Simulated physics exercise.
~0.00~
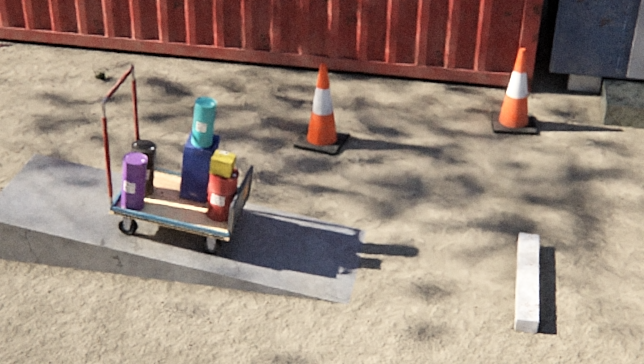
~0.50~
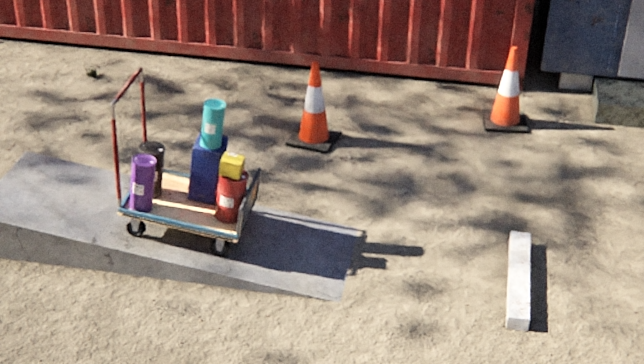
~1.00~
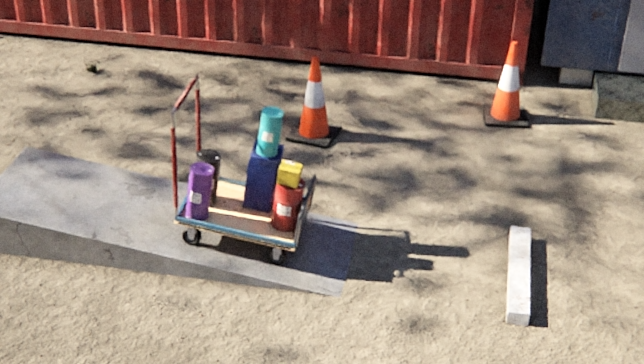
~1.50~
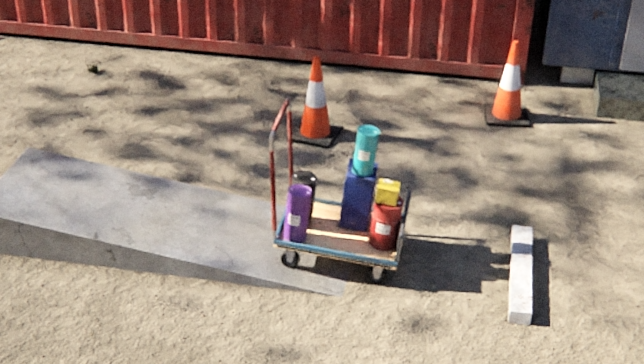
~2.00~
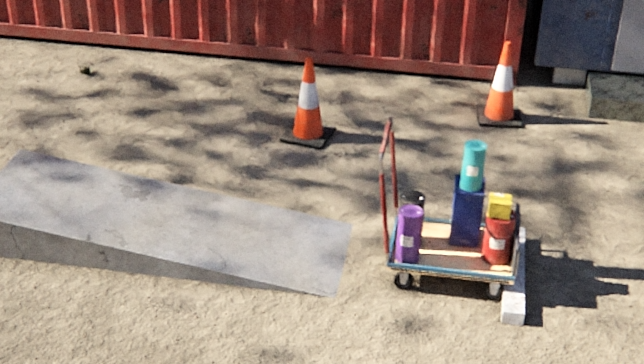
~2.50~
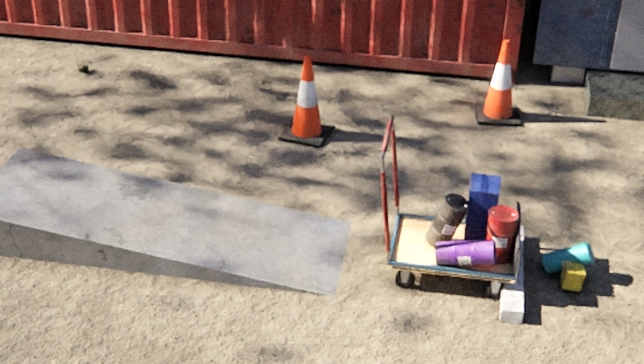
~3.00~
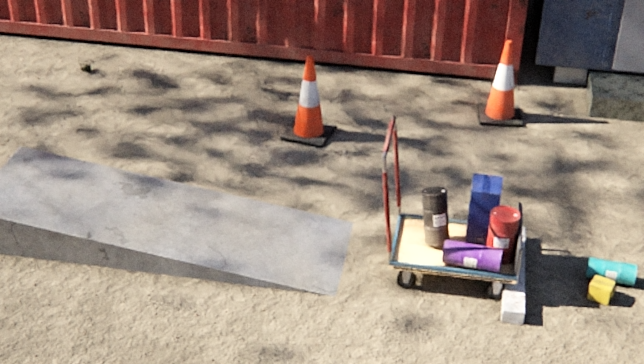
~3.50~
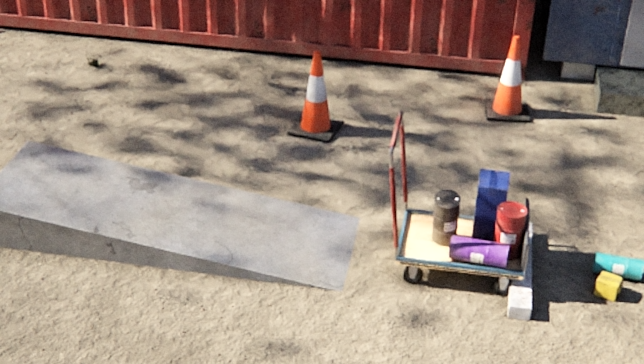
A loaded trolley rolls down a ramp, stops at a kerb, and two items tumble off.
